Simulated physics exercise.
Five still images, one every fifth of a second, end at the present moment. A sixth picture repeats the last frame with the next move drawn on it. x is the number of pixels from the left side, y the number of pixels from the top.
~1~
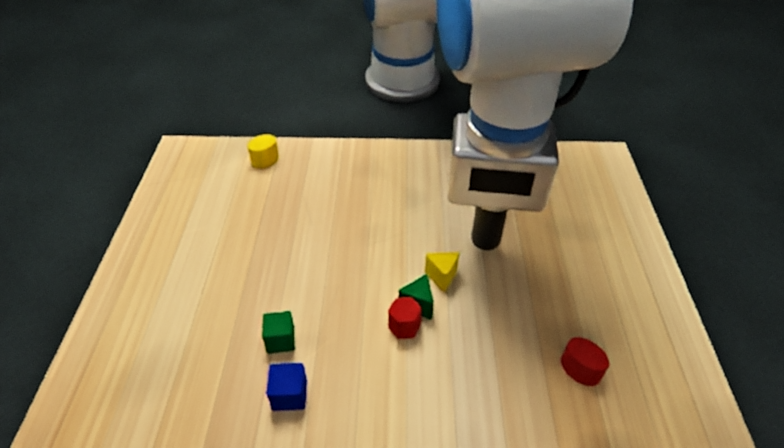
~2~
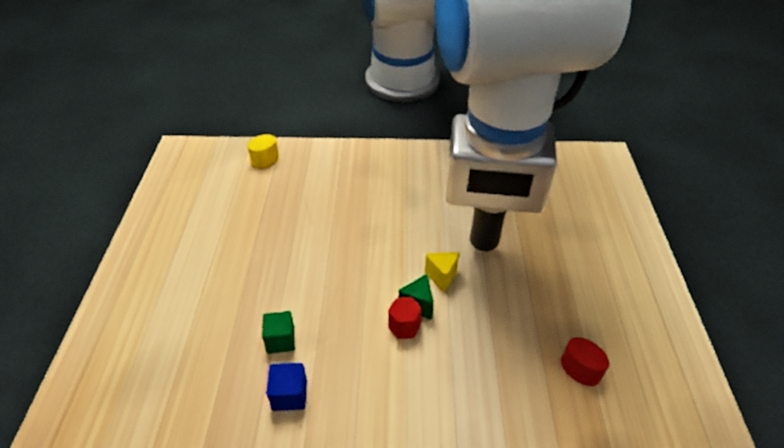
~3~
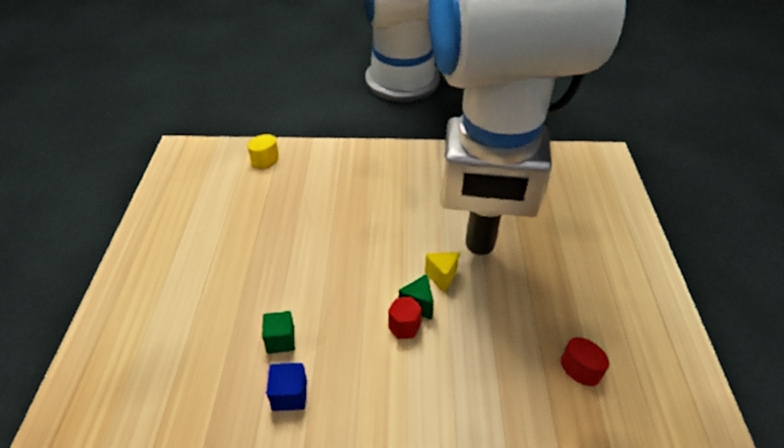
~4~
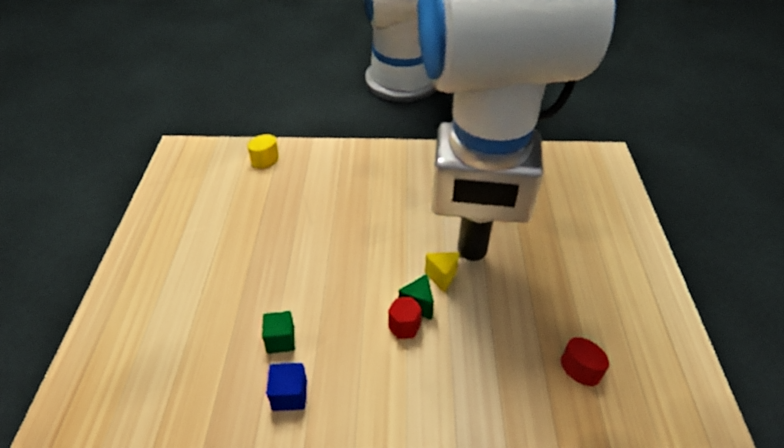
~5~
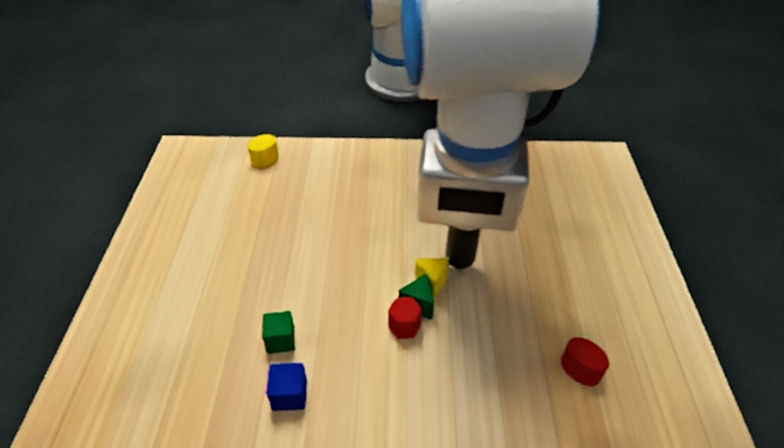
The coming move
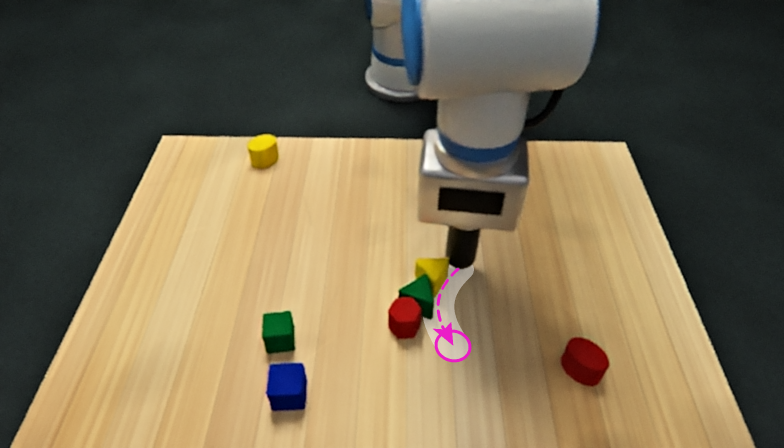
A white and blue robot arm lowered its dark tool slowly down and to the left across a wooden table, then nudged the yellow triangular piece slightly left beside the green triangle and red hexagonal block.
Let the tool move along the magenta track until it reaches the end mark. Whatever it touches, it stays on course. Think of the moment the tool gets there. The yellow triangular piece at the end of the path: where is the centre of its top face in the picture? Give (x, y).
At the end it should sit near (411, 276).
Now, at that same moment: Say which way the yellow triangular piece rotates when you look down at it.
It turns clockwise.
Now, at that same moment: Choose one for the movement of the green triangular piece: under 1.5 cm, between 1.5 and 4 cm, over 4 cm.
Once the path ends, it will sit 1.5 to 4 cm from where it is now.
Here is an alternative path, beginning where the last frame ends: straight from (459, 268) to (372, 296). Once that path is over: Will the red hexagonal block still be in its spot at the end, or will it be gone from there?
The red hexagonal block changes place.
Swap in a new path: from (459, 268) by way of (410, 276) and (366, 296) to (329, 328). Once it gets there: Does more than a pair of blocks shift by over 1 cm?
Yes, it checks out.
Drawn move, from (459, 268) through (442, 289) and (439, 317) to (453, 346).
The first path, step by step. One third of the way, tool (443, 280); red hexagonal block (402, 314); green triangular piece (394, 291), turned 50° anticlockwise; yellow triangular piece (412, 273), turned 60° clockwise.
Two thirds of the way, tool (440, 308); red hexagonal block (402, 314); green triangular piece (394, 291), turned 50° anticlockwise; yellow triangular piece (411, 276), turned 90° clockwise.
At the end, tool (455, 336); red hexagonal block (402, 314); green triangular piece (394, 291), turned 50° anticlockwise; yellow triangular piece (411, 276), turned 90° clockwise.
